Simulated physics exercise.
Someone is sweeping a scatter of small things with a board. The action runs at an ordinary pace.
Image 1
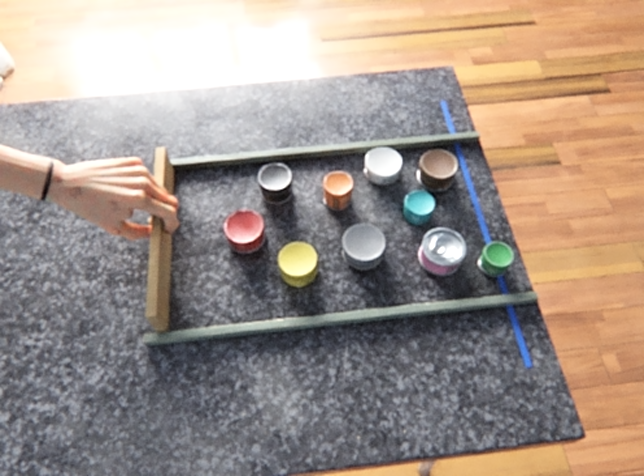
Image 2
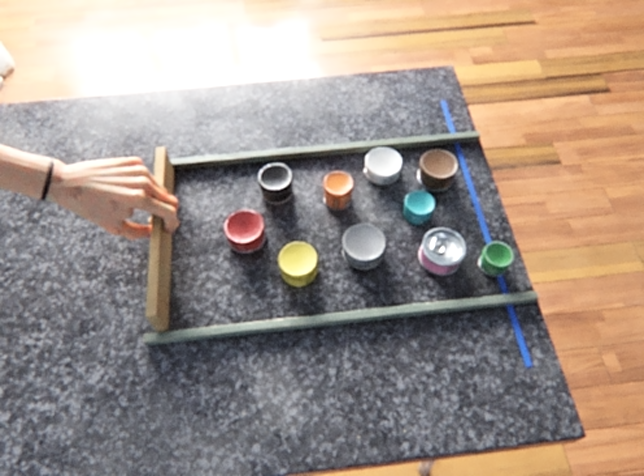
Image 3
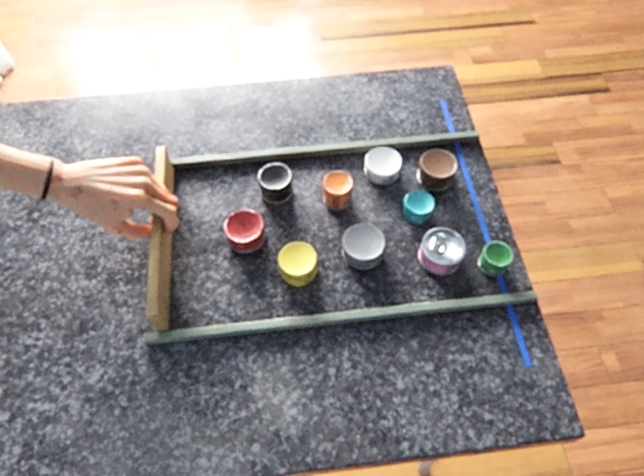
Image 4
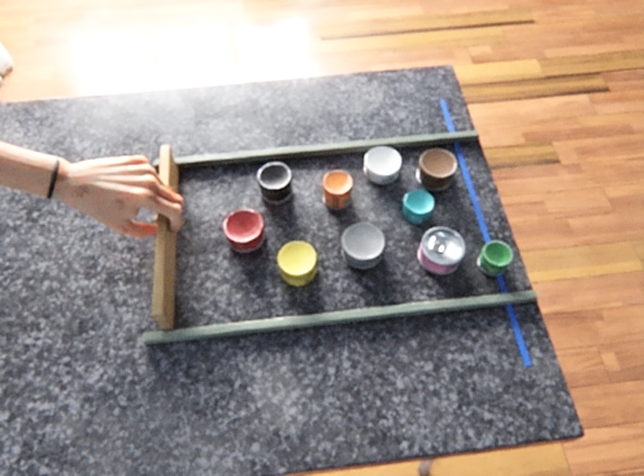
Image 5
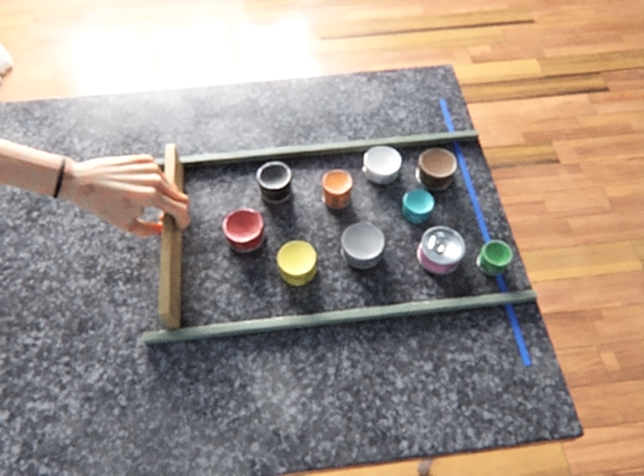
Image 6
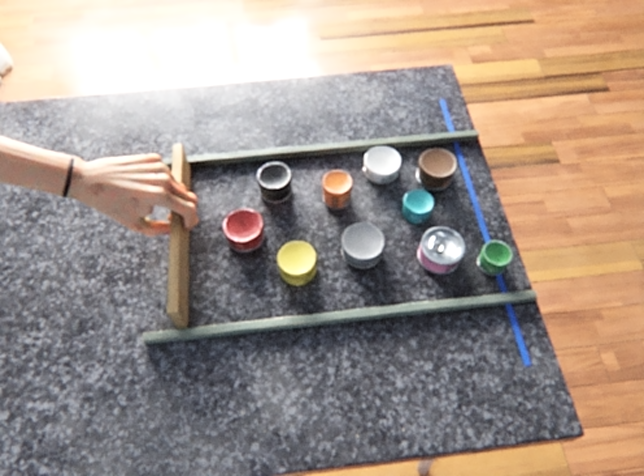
In this clip, a hand holds a wooden board upright at the left end of two rails, then slides it slightly right toward a scatter of small colourful pots and tins, which stay still near a strip of blue tape.
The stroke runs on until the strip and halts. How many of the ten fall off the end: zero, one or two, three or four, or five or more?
Okay, so the number that tips off the end comes to at least five, I'd say.
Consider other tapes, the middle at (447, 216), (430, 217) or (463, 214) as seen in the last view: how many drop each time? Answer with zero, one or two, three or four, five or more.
In order: 1 or 2, 1 or 2, 5 or more.
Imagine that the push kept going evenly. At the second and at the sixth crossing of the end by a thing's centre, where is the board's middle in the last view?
The first one at (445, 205), the next at (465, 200).
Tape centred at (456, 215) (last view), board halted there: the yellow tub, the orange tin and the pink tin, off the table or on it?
Yellow tub stays put, orange tin stays put, pink tin stays put.
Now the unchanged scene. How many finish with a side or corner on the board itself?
The count comes out at 3.
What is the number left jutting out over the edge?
It totals 4.
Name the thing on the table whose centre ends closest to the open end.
It's the orange tin that is foremost.
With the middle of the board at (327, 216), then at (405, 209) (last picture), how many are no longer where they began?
The count is 5 at the first point and 10 at the second.
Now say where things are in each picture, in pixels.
The first picture shows green tin (496, 260); brown pot (437, 171); pink tin (442, 252); board (162, 235); tape (479, 214).
The second picture shows brown pot (437, 171); yellow tub (299, 265).
The third picture shows pink tin (441, 252); red tin (245, 231).
The fourth picture shows green tin (495, 259); grey pot (363, 246).
The fifth picture shows brown pot (436, 169); black tin (275, 183).
The sixth picture shows green tin (494, 258); brown pot (436, 169); pink tin (441, 251); board (180, 231); tape (478, 212).
A little later, none off yet; green tin at rest near (494, 258); brown pot at rest near (436, 169); pink tin at rest near (441, 251).
Next, none off yet; green tin shifted a little near (511, 263); brown pot moving near (445, 171); pink tin shifted about its own width near (474, 256).
When it is over, the number that fall off is five or more; down, grey pot, white tin, turquoise tub, pink tin, brown pot and green tin.
